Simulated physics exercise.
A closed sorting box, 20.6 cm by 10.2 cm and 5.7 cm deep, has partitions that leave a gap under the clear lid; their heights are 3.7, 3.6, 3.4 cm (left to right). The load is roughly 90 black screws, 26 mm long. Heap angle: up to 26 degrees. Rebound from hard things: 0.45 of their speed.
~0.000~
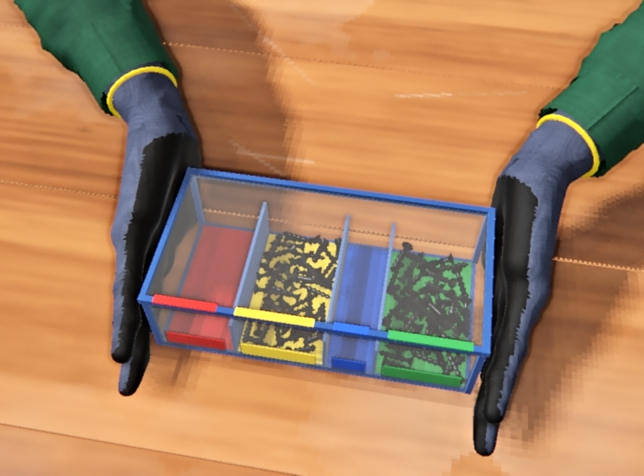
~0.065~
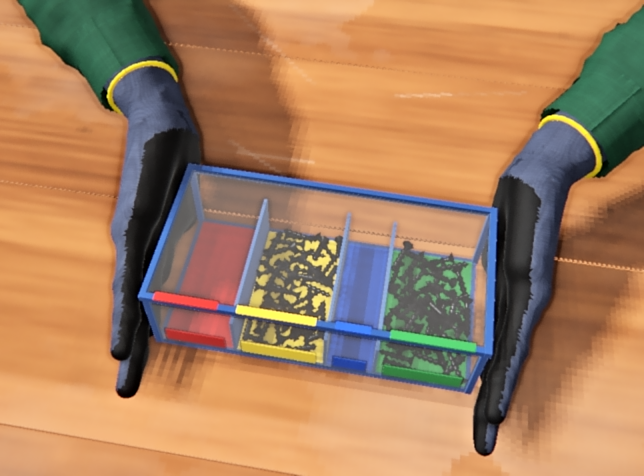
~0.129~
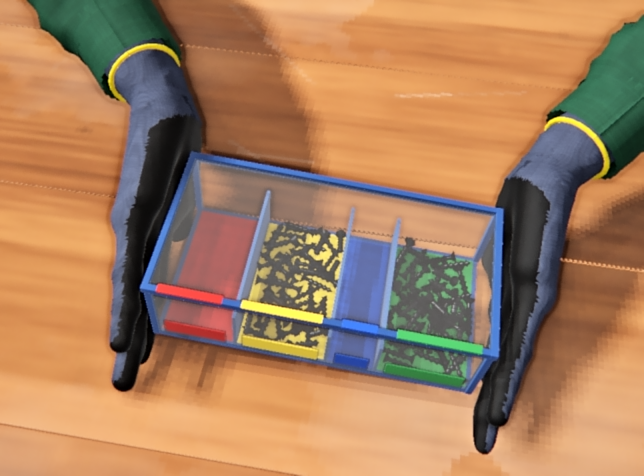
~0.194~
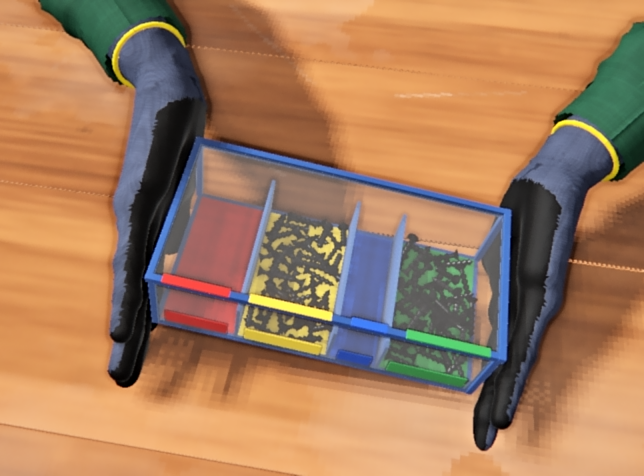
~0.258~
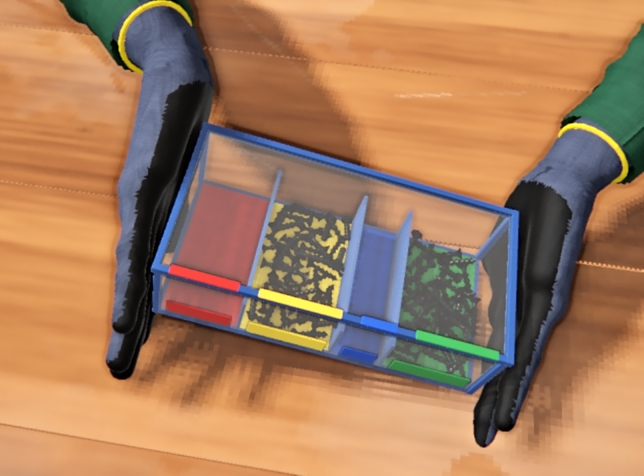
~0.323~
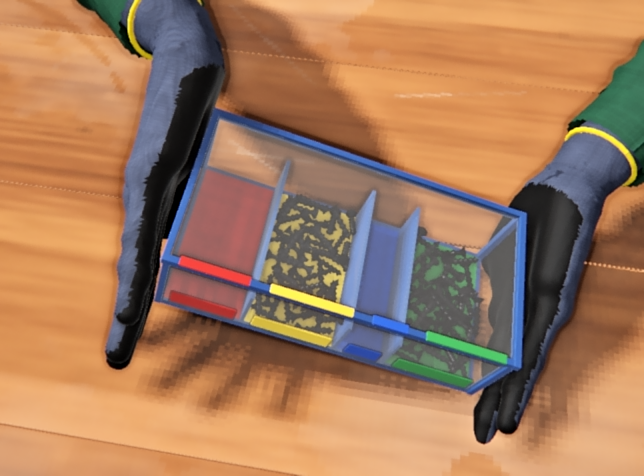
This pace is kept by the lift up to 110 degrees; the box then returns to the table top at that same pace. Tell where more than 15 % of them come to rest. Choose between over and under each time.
Red: Under. Blue: Under. Green: Over. Yellow: Under.
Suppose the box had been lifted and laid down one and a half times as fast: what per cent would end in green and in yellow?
That gives green 100 percent and yellow 0 percent.
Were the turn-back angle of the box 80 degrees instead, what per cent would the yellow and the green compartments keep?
Result - yellow 50 percent; green 50 percent.
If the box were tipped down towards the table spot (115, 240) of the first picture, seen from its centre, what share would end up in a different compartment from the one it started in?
My best guess is some 95 per cent.
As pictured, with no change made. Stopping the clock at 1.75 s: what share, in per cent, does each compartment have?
In per cent: Red 0, blue 10, green 65, yellow 25.
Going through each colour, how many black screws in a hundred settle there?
The red one ends with 0, blue with 0, green with 95 and yellow with 5 per cent.
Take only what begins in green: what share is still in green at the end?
Something like 100 per cent.
Then, at 1.75 s, tilt 110 degrees; blue 10 %, green 65 %, yellow 25 %.
After 2.70 s, tilt 49 degrees; green 95 %, yellow 5 %.
After 3.64 s, tilt 0 degrees; green 95 %, yellow 5 %.
At rest (4.0 s), red 0 %, blue 0 %, green 95 %, yellow 5 %.
